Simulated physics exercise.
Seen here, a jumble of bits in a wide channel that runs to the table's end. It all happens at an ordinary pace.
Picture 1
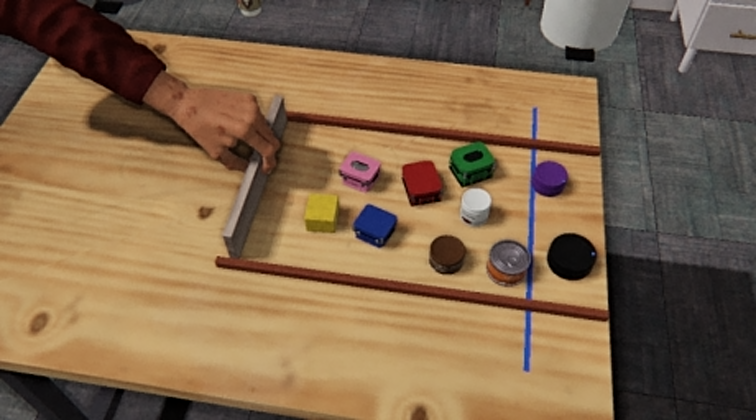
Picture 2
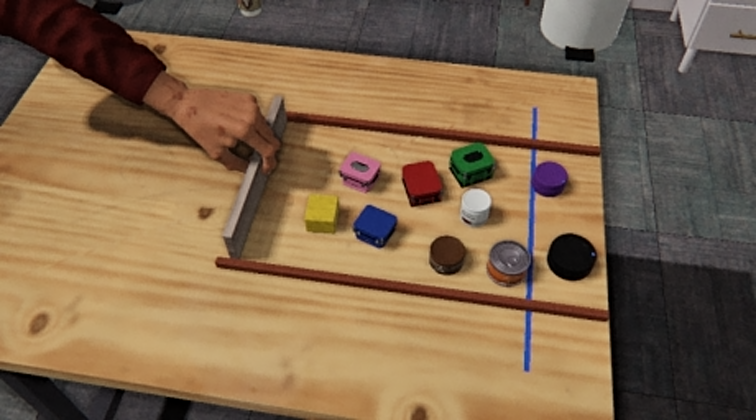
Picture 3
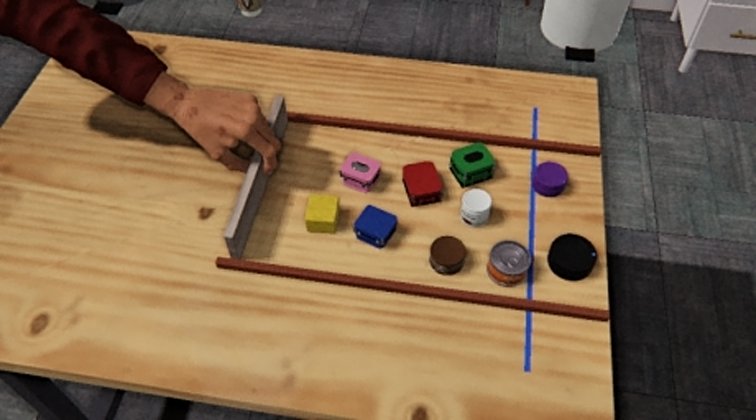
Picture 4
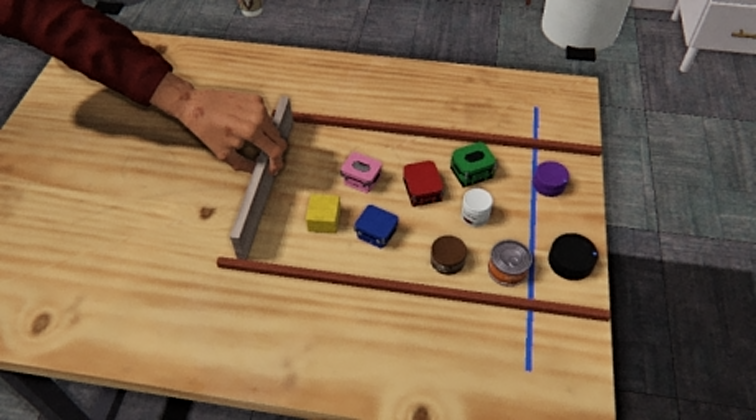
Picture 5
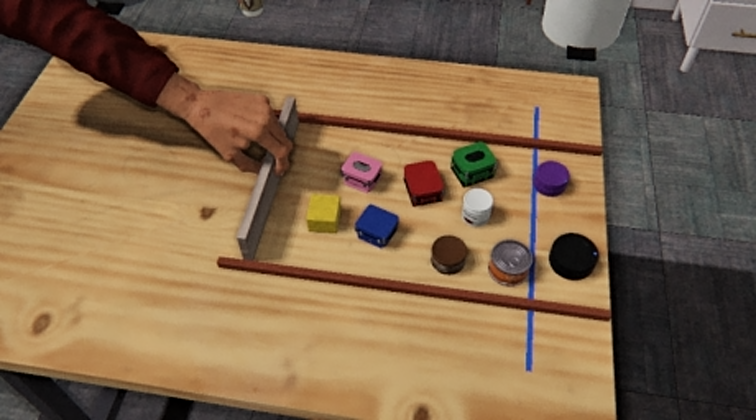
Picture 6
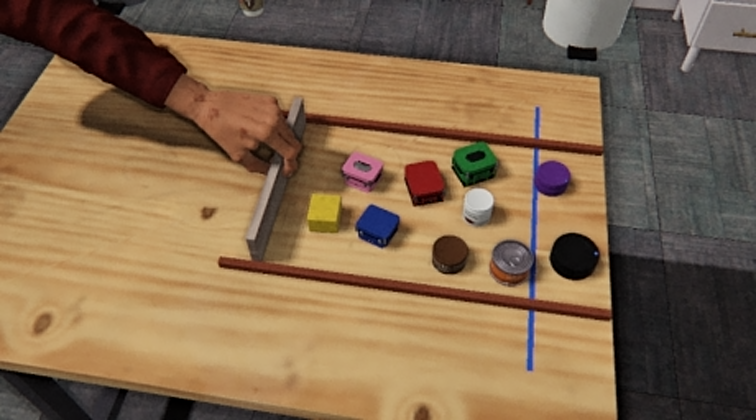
A hand slides a grey board slightly right toward colourful blocks and lids, which stay apart.
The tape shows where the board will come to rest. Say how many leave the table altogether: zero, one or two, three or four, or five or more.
As it turns out, the number that fall off is one or two.
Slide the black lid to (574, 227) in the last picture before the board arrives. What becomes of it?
The black lid comes down.
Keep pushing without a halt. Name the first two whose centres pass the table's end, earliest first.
Earliest first: The black lid, the white tub.
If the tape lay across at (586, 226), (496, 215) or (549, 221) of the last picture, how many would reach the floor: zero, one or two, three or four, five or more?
Taking them in turn, more than four; not one; 1 or 2.
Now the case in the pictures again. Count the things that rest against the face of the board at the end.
That makes 4.
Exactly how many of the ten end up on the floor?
Fallen: 2.
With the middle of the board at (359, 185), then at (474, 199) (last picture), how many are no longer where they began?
At the one place 3, at the other 8.
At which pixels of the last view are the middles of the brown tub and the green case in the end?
First (552, 273), then (553, 162).
A little later, none off yet; black lid at rest near (574, 256); purple lid at rest near (552, 179); orange tin at rest near (511, 263).
Next, none off yet; black lid at rest near (574, 256); purple lid at rest near (552, 179); orange tin moving near (520, 268).
When it is over, the number that fall off is one or two; down, white tub and black lid.
